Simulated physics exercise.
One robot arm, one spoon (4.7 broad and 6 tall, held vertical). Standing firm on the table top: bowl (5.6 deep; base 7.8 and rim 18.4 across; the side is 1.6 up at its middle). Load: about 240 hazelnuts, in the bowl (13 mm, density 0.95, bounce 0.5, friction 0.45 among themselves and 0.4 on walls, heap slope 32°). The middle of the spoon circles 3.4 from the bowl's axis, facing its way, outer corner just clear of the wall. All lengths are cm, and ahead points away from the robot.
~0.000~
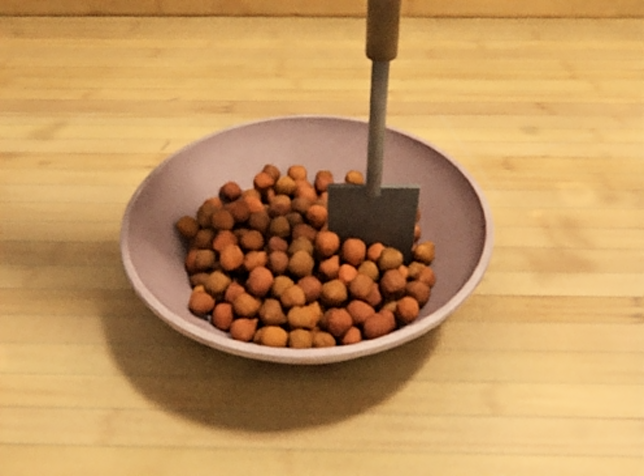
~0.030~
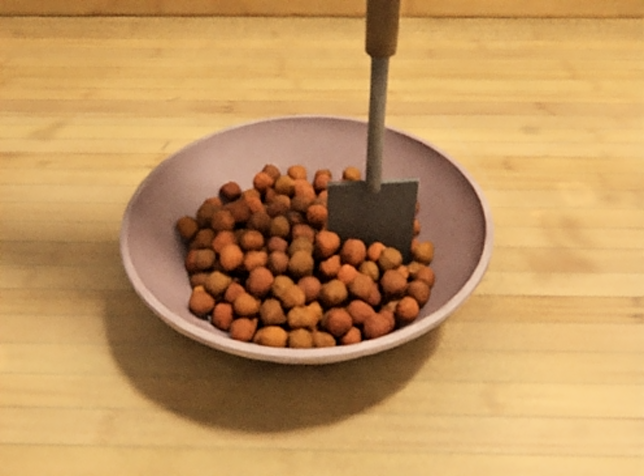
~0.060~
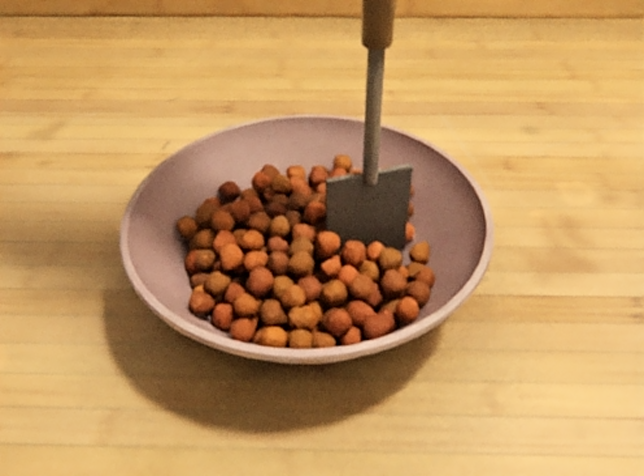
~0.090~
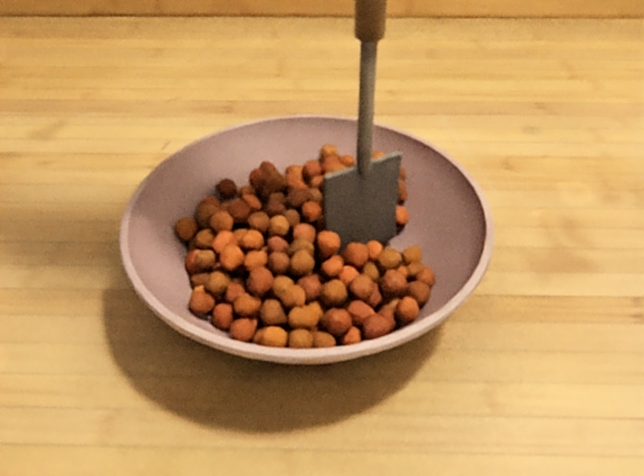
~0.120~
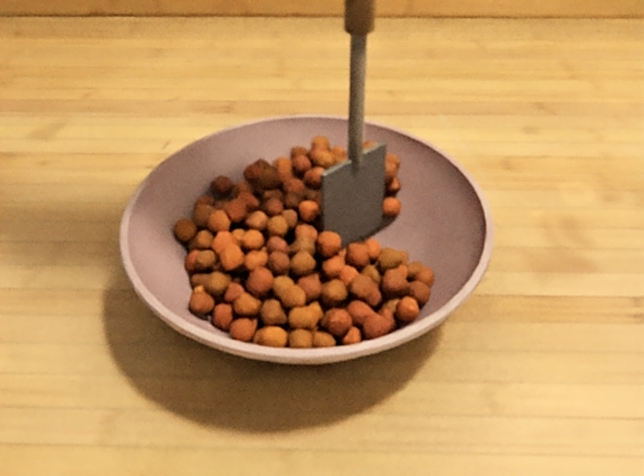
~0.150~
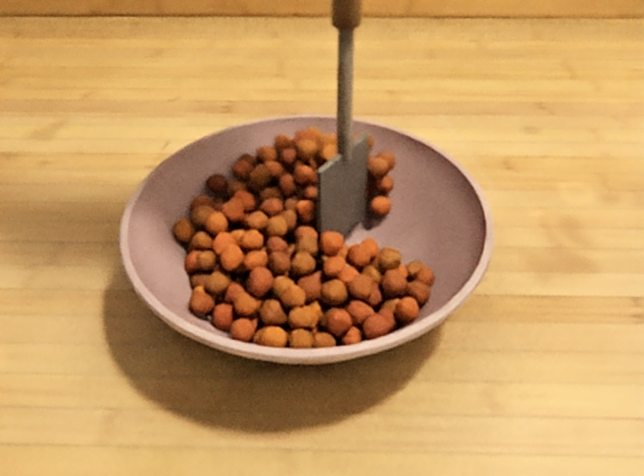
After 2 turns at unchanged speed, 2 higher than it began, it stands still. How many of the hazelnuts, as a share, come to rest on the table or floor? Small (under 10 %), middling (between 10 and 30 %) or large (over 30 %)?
A small share, under 10 %, ends on the table or floor.
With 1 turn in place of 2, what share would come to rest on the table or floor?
In that case some 5 per cent.
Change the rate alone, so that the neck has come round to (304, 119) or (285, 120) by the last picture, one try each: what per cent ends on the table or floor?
About 20 and 30 per cent.
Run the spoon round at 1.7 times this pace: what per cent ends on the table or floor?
Some 20 per cent.
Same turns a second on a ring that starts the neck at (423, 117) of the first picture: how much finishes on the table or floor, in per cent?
About 0 per cent.
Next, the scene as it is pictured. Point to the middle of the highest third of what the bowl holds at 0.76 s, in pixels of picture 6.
Near (403, 254).
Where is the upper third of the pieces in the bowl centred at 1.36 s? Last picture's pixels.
At about (259, 272).
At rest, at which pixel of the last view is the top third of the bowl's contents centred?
At about (337, 210).
By 0.76 s, 318° round, highest piece 7 above the table; 225 in the bowl, 10 on the table or floor, 2 in flight or on the tool.
By 1.36 s, 220° round, highest piece 6 above the table; 224 in the bowl, 13 on the table or floor.
By 1.87 s, 0° round, highest piece 5 above the table; 224 in the bowl, 13 on the table or floor.
By 2.57 s, 0° round, highest piece 5 above the table; 224 in the bowl, 13 on the table or floor.
Final count, 224 in the bowl, 13 on the table or floor. That is 5 % on the table or floor.
